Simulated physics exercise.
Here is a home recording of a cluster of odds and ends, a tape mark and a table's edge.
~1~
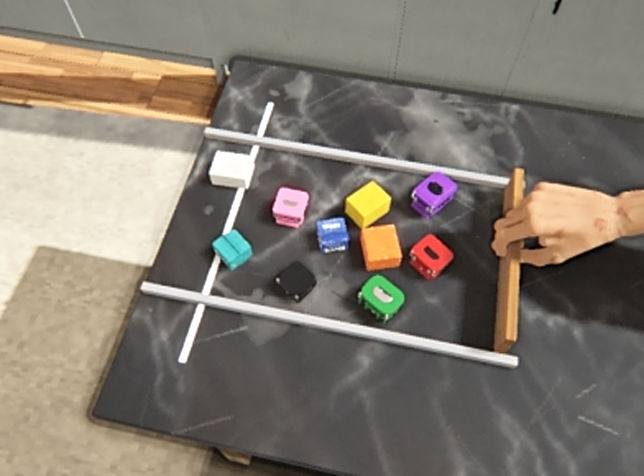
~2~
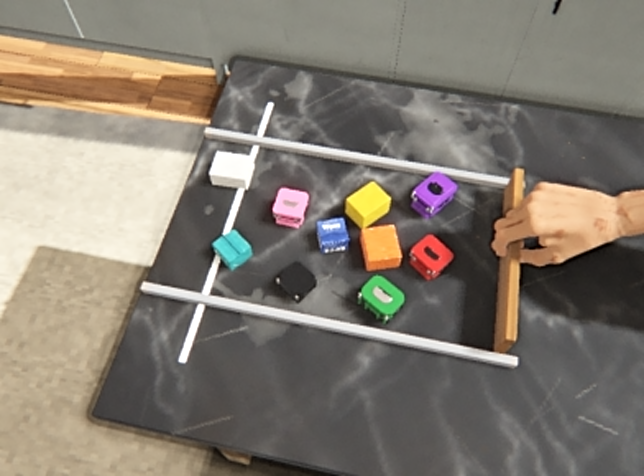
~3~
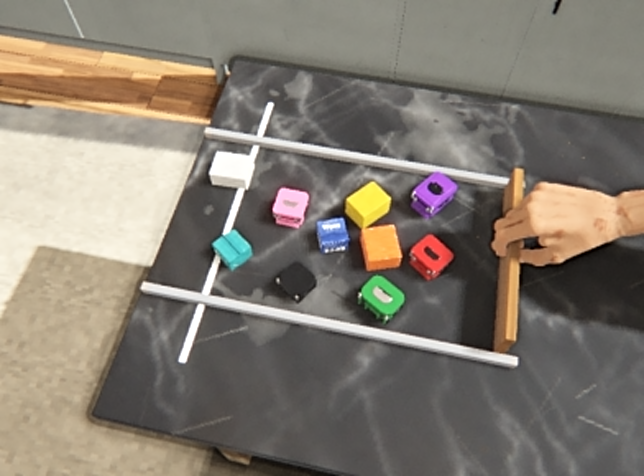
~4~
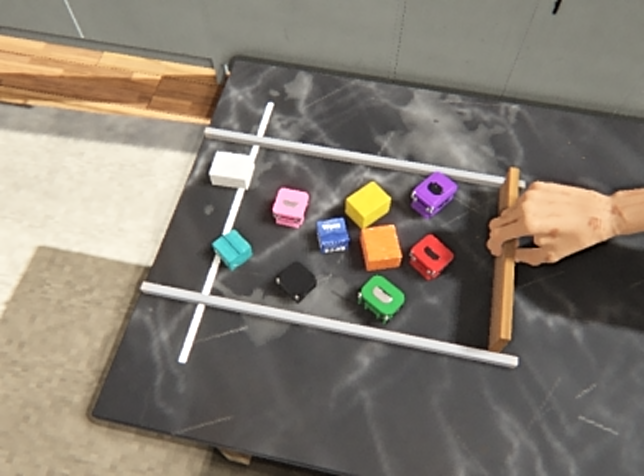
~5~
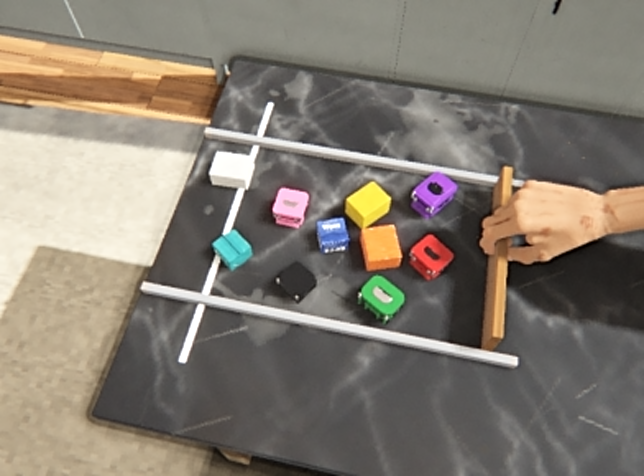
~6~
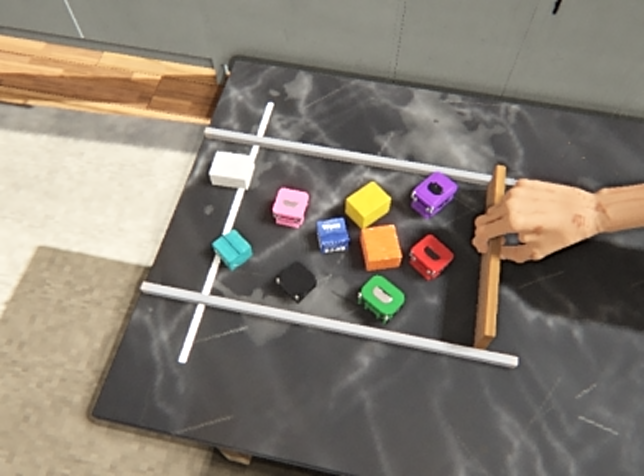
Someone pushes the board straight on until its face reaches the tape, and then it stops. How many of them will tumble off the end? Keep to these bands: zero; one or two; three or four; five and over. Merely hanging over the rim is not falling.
The push will send just one or two off the table.
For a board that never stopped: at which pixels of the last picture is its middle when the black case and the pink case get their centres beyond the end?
For the black case, about (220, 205); for the pink case, about (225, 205).
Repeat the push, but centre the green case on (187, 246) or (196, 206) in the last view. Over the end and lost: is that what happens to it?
One place after the other: It ends up falling; it ends up falling.
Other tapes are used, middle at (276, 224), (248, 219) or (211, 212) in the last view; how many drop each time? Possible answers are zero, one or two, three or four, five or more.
In order: None at all, no fall at all, five or over.
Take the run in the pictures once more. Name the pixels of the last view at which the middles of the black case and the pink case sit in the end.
Going in order, first (167, 252) and next (189, 191).
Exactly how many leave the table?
I count 2 in all.
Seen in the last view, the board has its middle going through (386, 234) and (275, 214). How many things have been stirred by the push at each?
Tally at point one: 7; at point two: 9.
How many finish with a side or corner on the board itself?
Counting them up gives 4.
Soon after, none off yet; white block at rest near (232, 170); turquoise box at rest near (232, 249); pink case displaced a little near (280, 205).
In the end, the number that fall off is one or two; gone, blue box and turquoise box.
